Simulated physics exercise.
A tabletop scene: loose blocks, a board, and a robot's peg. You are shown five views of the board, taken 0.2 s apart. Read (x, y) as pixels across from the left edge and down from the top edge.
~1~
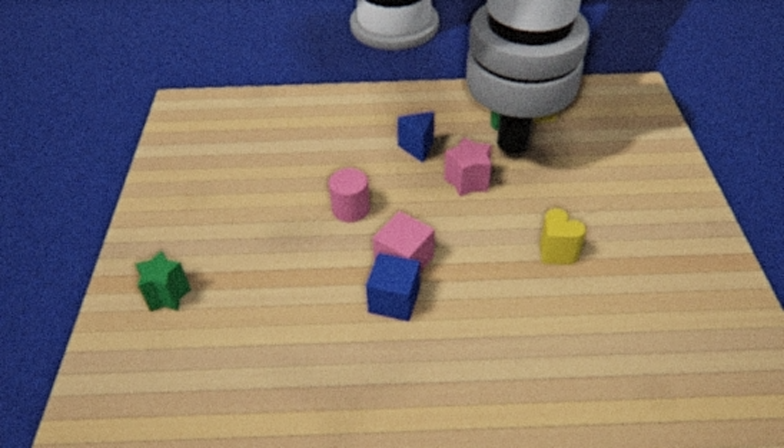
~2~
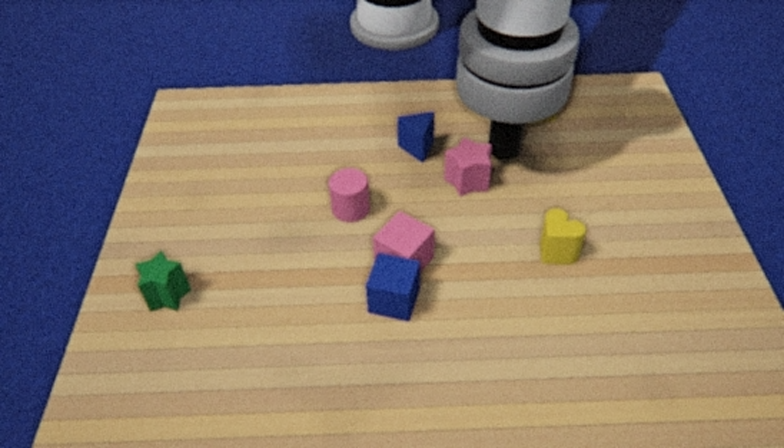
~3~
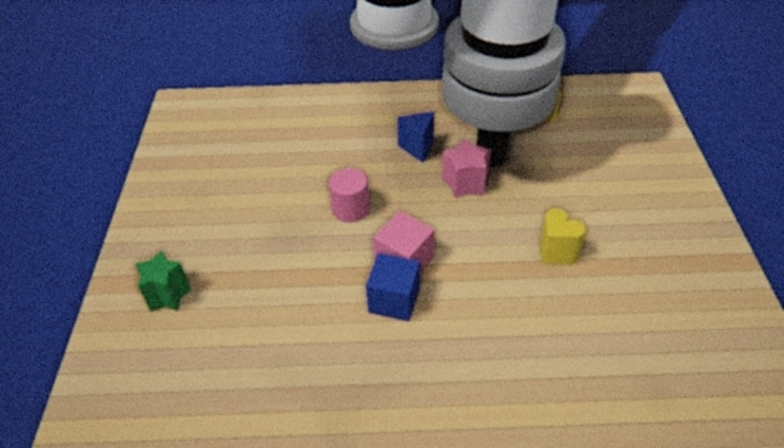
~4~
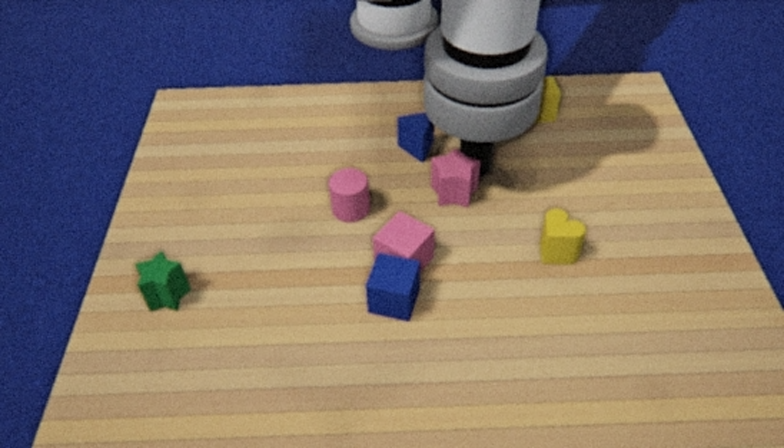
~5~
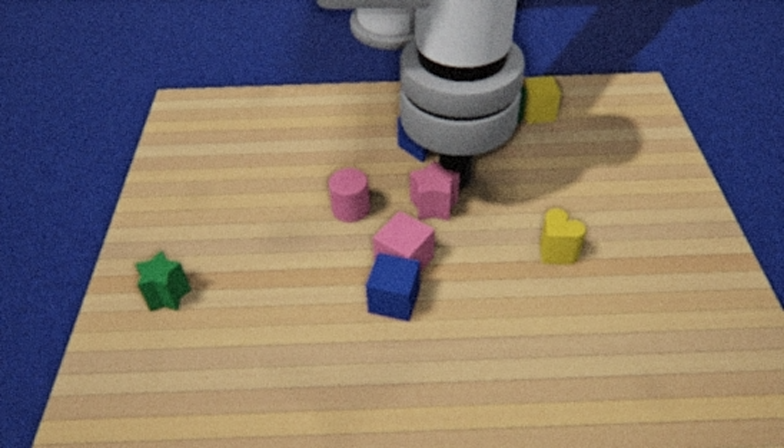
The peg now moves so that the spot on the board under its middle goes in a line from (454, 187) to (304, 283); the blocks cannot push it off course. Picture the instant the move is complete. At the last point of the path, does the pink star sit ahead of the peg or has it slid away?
The block stays ahead.
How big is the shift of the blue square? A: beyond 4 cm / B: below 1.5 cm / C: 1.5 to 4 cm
The correct letter is C.
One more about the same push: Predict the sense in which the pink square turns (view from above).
Overhead view: Anti-clockwise.
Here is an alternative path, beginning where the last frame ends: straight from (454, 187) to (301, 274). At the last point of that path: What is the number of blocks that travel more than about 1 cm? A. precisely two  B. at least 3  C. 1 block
Letter B.
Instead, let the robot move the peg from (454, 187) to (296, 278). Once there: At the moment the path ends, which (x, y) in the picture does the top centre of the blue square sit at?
Roughly at (398, 307).
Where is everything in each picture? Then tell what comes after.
The first frame shows tip of the peg (513, 144), middles of tops, pink round block (348, 180), blue square (393, 272), pink square (404, 232), pink star (471, 152).
The second frame shows peg (504, 149), nothing pushed.
The third frame shows peg (491, 156), pink star (468, 154).
The fourth frame shows peg (475, 166), pink star (456, 164).
The fifth frame shows peg (455, 178), pink round block (348, 180), blue square (393, 272), pink square (404, 232), pink star (435, 177).
The first path, step by step. One third of the way, peg (407, 207); blue square (393, 277); pink square (398, 242), turned 25° anticlockwise; pink star (383, 208).
Two thirds of the way, peg (356, 240); blue square (396, 299), turned 40° anticlockwise; pink square (376, 265), turned 65° anticlockwise; pink star (327, 242).
At the end, peg (303, 275); pink round block unmoved; blue square (396, 299), turned 40° anticlockwise; pink square (376, 265), turned 65° anticlockwise; pink star (270, 280).
